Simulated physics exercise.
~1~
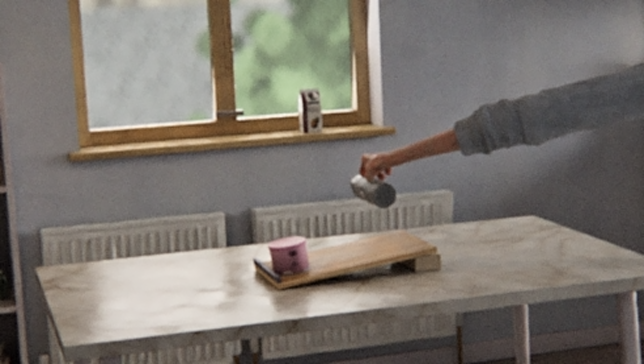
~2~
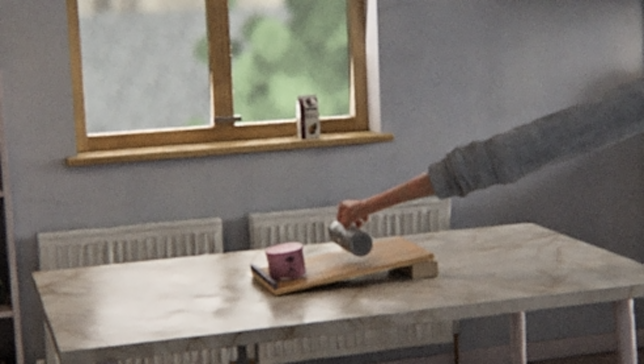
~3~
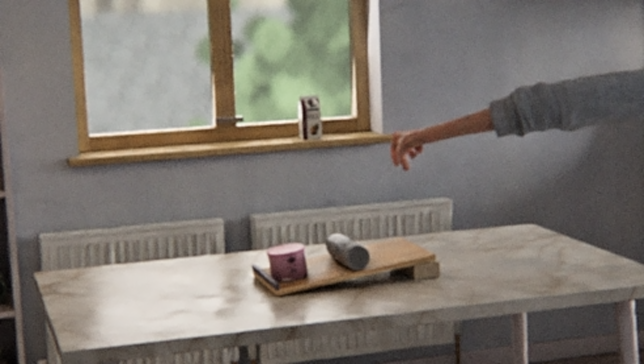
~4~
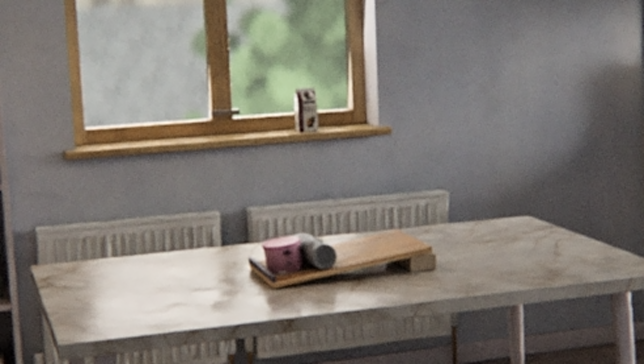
A hand lowered a grey bottle on its side onto a sloping board on a table, then let go and drew back. The bottle rolled left down the slope and ended up resting by a pink tub, which stayed in place.
